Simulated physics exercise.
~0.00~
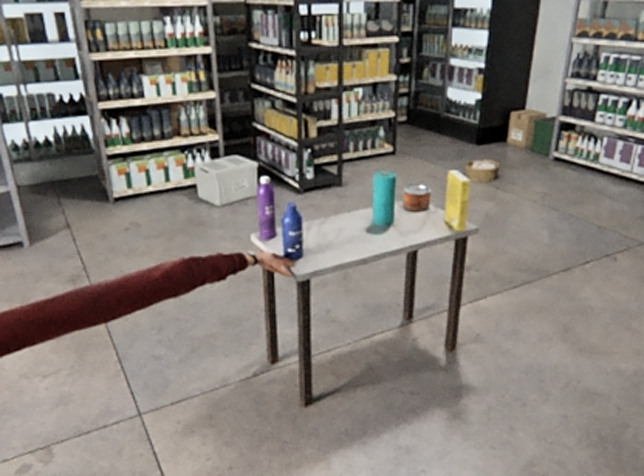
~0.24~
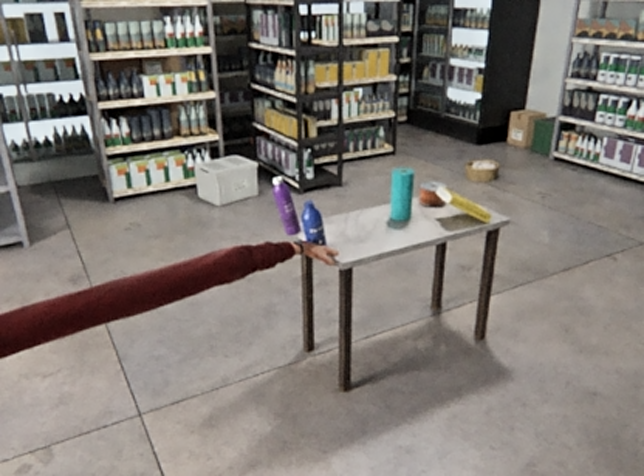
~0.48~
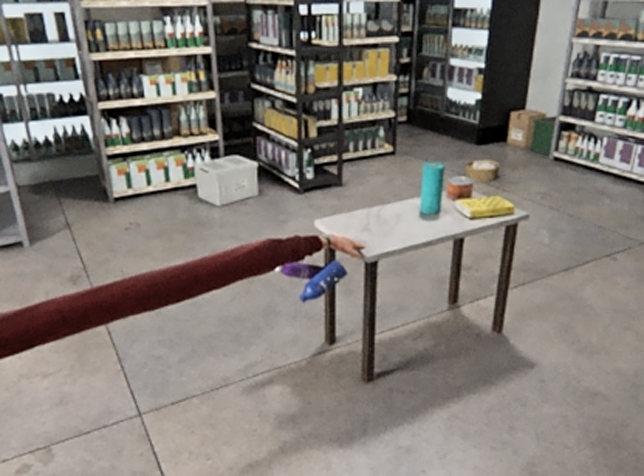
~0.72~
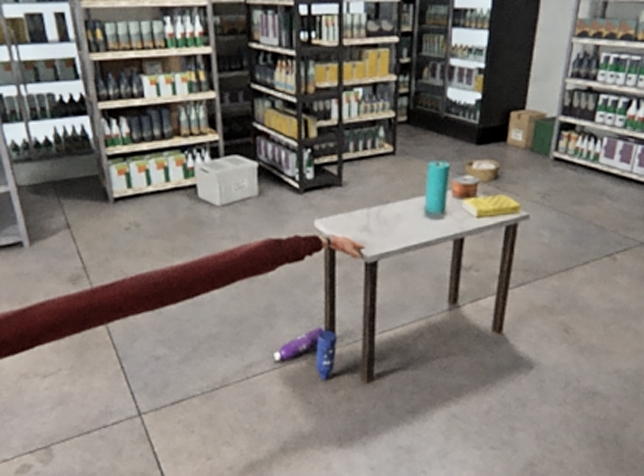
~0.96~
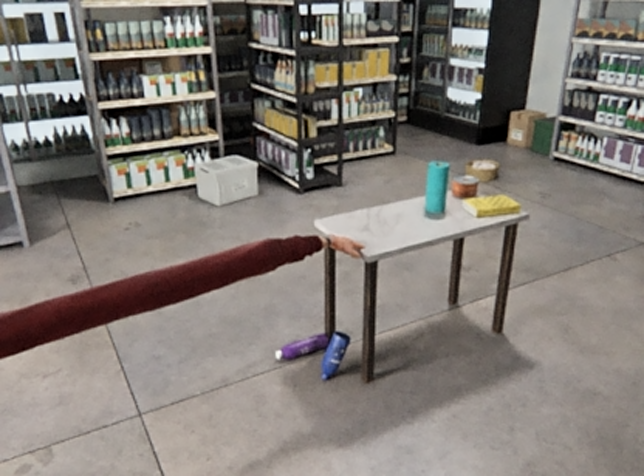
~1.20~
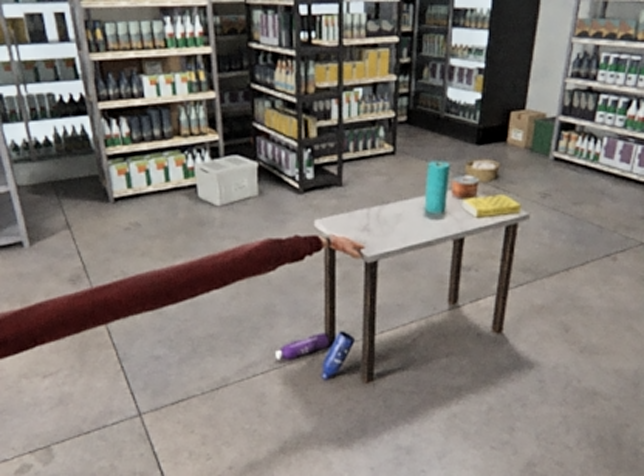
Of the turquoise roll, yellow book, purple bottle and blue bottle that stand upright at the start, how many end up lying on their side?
Three of them end up on their side. The yellow book lies on the table, and the purple and blue bottles lie on the floor.
